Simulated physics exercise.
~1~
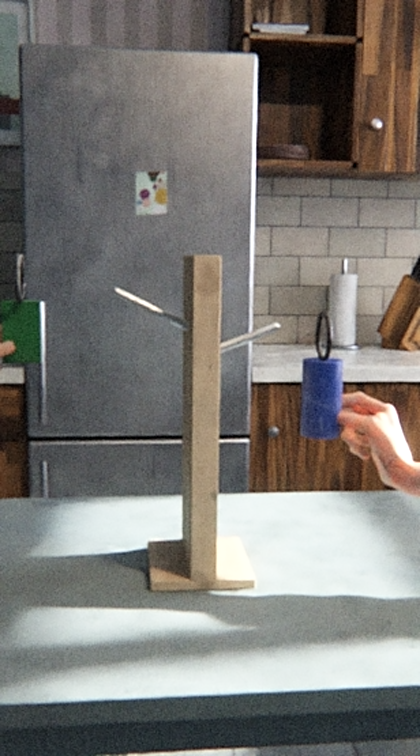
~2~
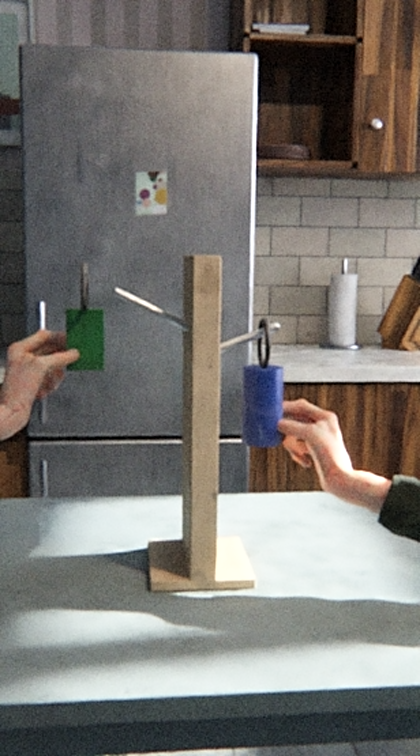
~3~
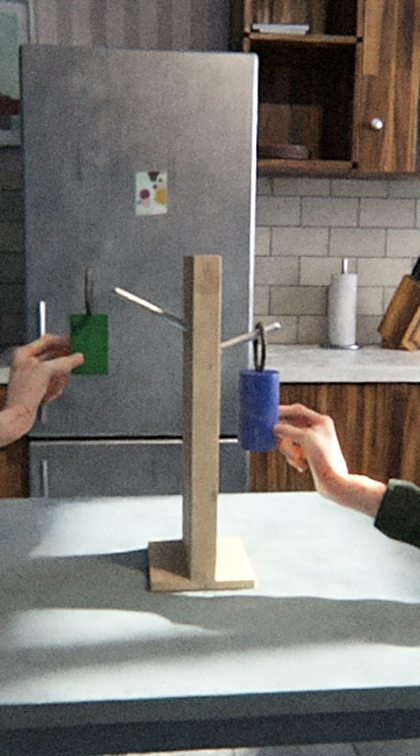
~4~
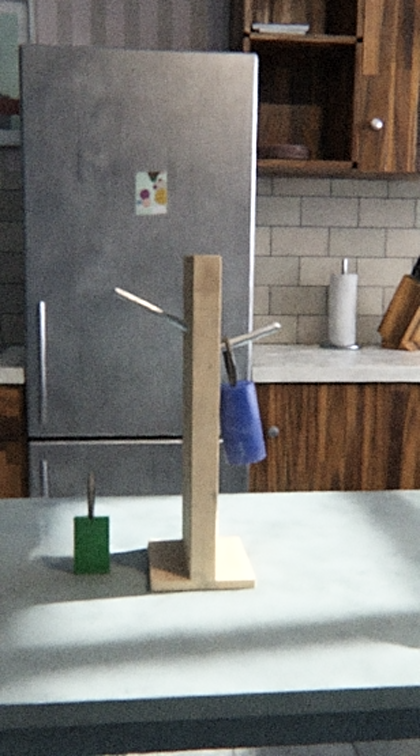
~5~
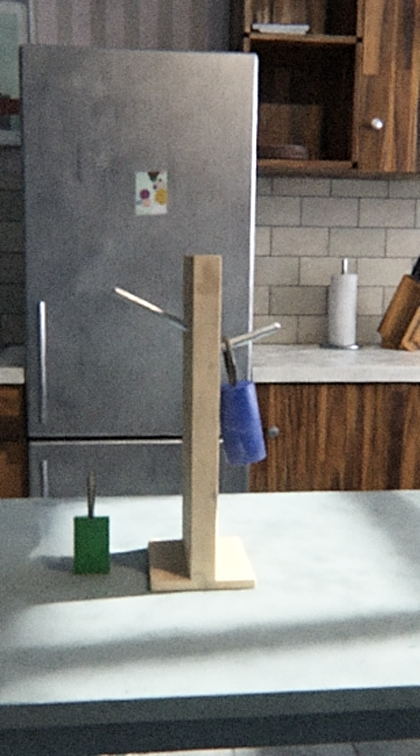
In a kitchen, two hands bring tags to a wooden peg stand and release them, green landing upright on the table, blue hanging tilted.
